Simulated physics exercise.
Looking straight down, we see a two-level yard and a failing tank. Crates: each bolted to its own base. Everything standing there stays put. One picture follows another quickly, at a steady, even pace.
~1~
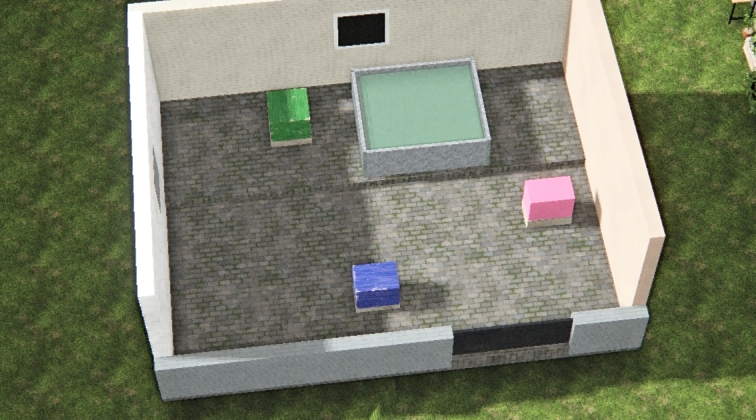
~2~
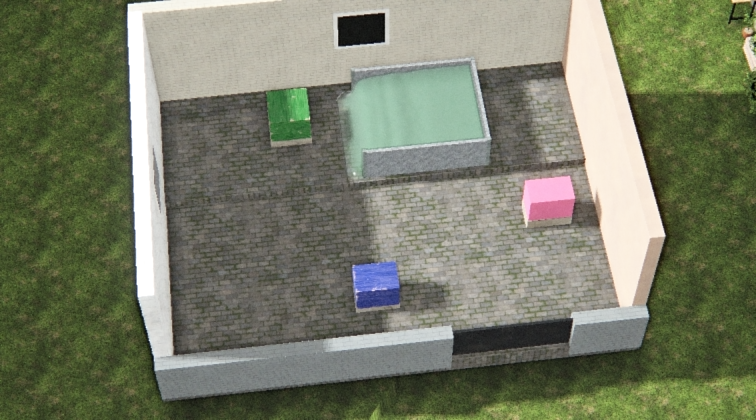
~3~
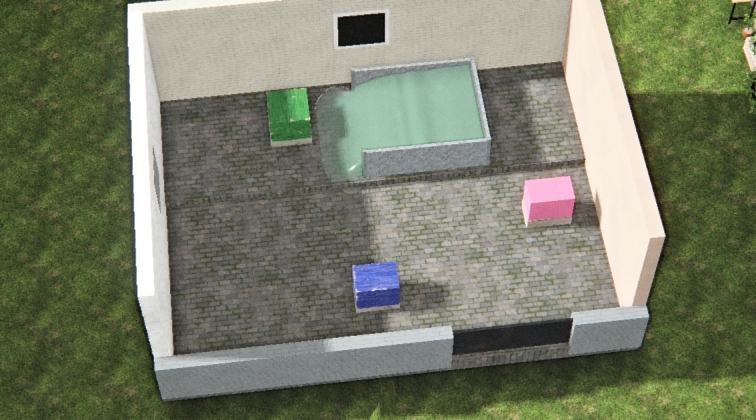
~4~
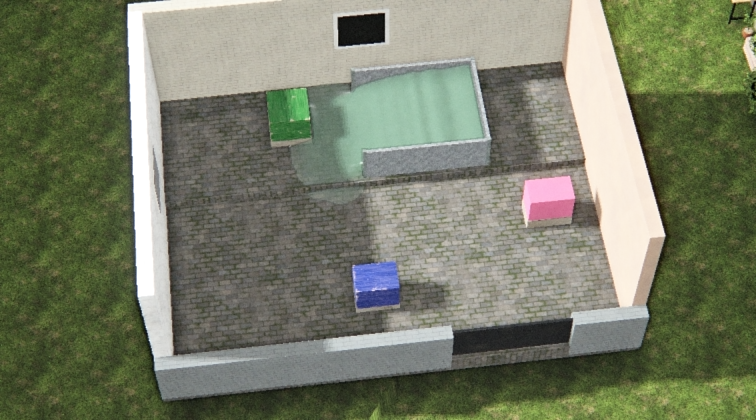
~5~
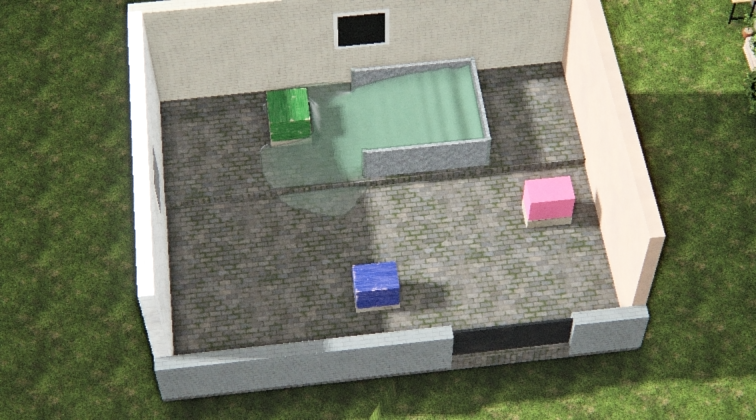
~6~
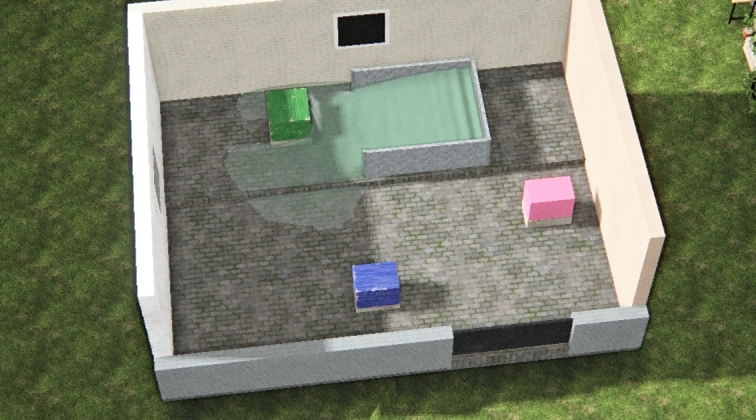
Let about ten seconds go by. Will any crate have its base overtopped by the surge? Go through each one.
Each in turn: The green crate is overtopped, the blue crate is overtopped, the pink crate is spared.
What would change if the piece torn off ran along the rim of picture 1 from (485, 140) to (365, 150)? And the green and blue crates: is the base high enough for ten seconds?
Note - green remains untouched, blue goes wet.
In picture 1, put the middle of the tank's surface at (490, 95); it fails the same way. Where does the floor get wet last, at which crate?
I'd go with the pink crate.
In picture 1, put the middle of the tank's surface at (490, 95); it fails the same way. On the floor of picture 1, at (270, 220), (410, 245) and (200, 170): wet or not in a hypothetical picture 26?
One after the other: Covered, no water, covered.
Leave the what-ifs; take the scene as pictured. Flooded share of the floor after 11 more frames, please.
Close to 40 %.
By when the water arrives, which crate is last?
Last of all: The crate marked pink.
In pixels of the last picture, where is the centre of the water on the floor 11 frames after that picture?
Estimate: (311, 159).
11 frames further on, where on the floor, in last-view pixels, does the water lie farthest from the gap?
About at (175, 359).
A moment on, water covers 25 % of the floor; the green crate water round its plinth, the blue crate not reached, the pink crate not reached.
Next, water covers 40 % of the floor; the green crate water round its plinth, the blue crate not reached, the pink crate not reached.
Then, water covers 50 % of the floor; the green crate water round its plinth, the blue crate water round its plinth, the pink crate not reached.
Later, water covers 75 % of the floor; the green crate water round its plinth, the blue crate water round its plinth, the pink crate water round its plinth.
In the end, water covers 95 % of the floor; the green crate was topped, the blue crate was topped, the pink crate stayed above the water.
